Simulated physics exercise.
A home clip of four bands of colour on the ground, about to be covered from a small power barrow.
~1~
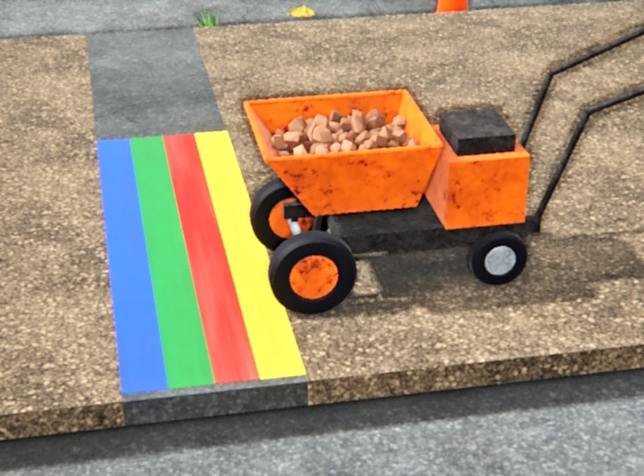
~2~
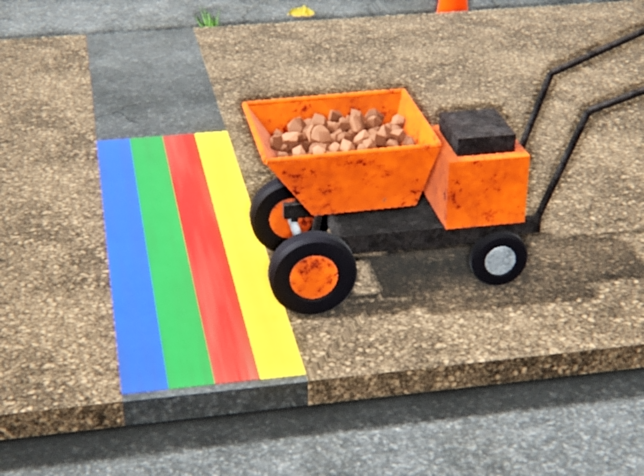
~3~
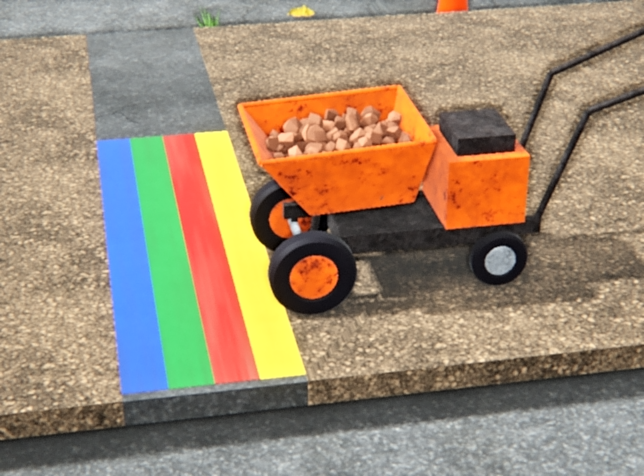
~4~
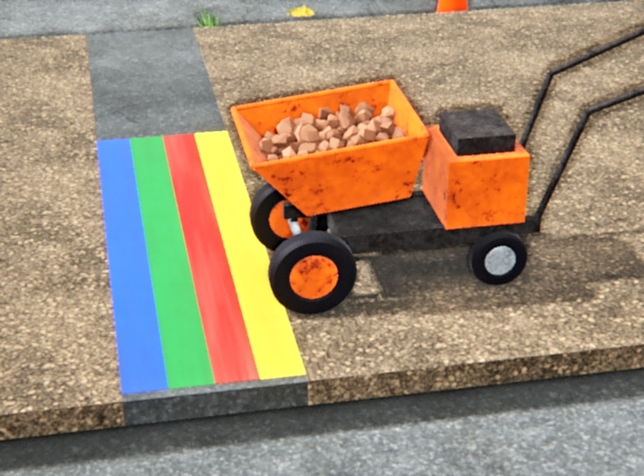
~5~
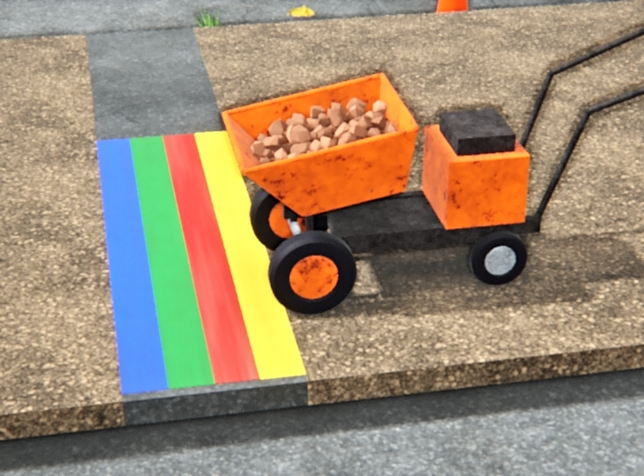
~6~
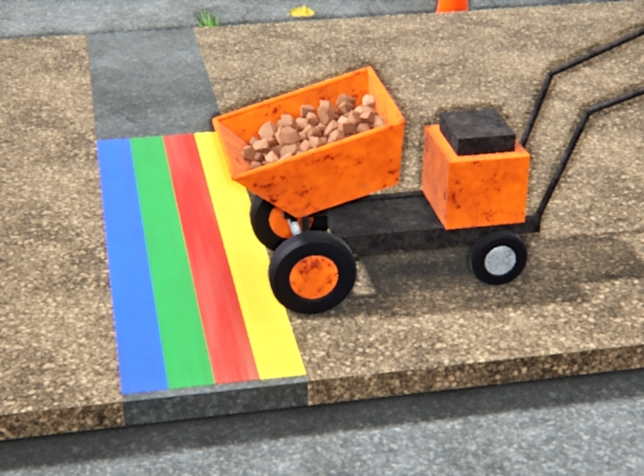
An orange barrow's skip loaded with rubble tilts gradually left beside four coloured ground strips.
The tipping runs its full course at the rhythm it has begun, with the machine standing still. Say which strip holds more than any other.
Most covered: The blue band.
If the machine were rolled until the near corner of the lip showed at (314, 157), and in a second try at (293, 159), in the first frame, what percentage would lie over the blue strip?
Roughly 20 per cent, and 30 per cent.
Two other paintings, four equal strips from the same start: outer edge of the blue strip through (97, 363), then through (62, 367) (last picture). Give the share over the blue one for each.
About 30 and 30 per cent.
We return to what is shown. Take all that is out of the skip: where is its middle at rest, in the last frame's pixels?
Near (126, 291).
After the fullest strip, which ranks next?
In second place: Green.
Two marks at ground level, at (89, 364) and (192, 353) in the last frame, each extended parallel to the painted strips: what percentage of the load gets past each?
First some 20, then 80 per cent.
Soon after the last picture, skip tipped steeply; all in the skip.
A little later, skip tipped right over; nearly all in the skip; a stray few over the green strip; a small part over the blue strip.
Later still, skip tipped right over; about a third in the skip; a small part over the green strip; about a quarter over the blue strip; about a quarter off the paint.
By the end, skip tipped right over; about a quarter in the skip; none over the yellow strip; none over the red strip; about a quarter over the green strip; about a third over the blue strip; about a third off the paint.
